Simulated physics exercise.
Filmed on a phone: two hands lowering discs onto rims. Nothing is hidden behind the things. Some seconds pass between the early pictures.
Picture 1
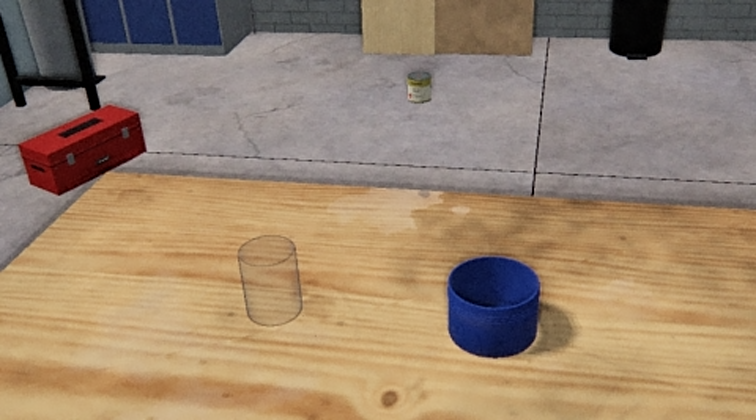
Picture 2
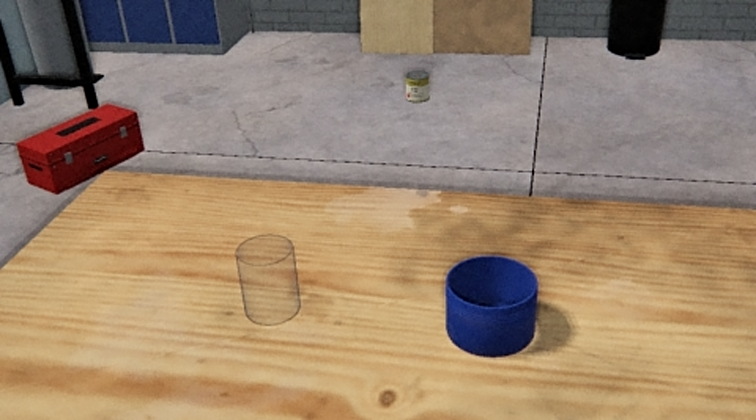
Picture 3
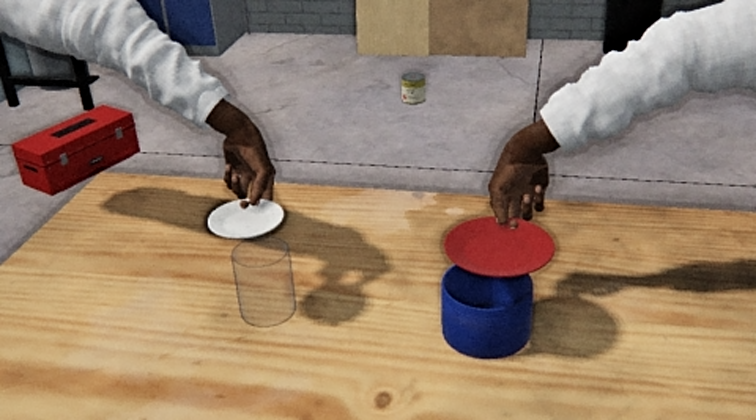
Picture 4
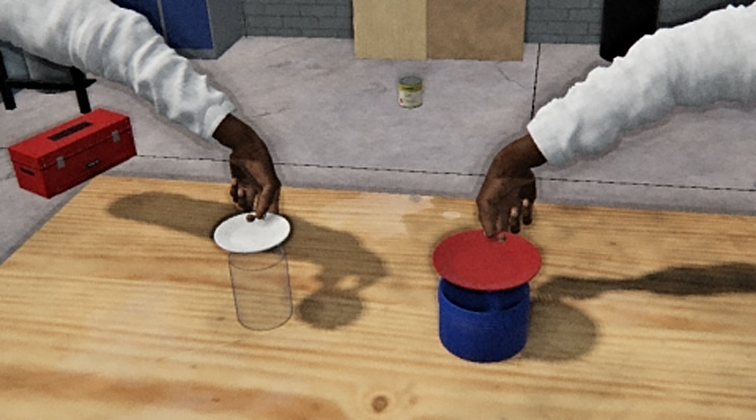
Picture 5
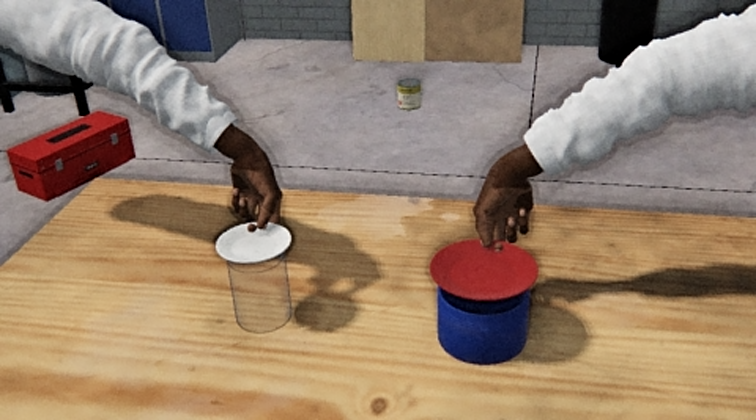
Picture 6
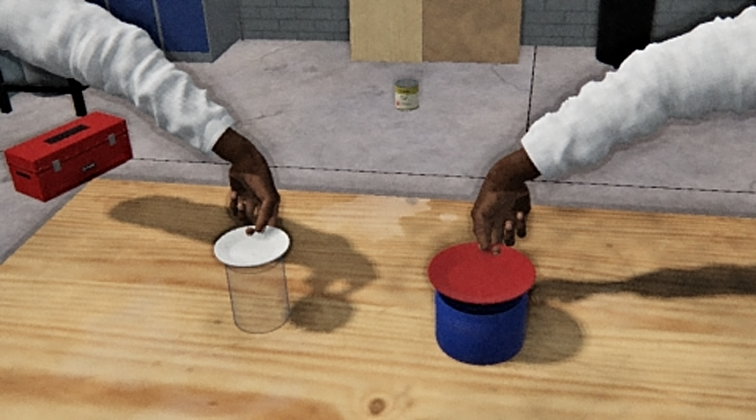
On a wooden table, two hands lower a white saucer and red plate onto a glass and blue cup.
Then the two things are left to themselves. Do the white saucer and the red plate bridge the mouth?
Outcome: The white saucer rests on the rim and the red plate rests on the rim.
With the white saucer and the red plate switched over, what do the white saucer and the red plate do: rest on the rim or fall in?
The white saucer slips past the rim and the red plate stays on top.
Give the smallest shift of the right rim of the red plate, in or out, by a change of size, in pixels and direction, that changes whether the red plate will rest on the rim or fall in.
About 12 pixels left.
Then, 0.10 s after the last picture, white saucer sitting on the rim near (253, 254); red plate moved a little near (481, 285).
Then, 0.56 s after the last picture, white saucer sitting on the rim near (253, 254); red plate sitting on the rim near (481, 284).
At rest, the white saucer covers the opening, near (253, 254); the red plate covers the opening, near (481, 284).
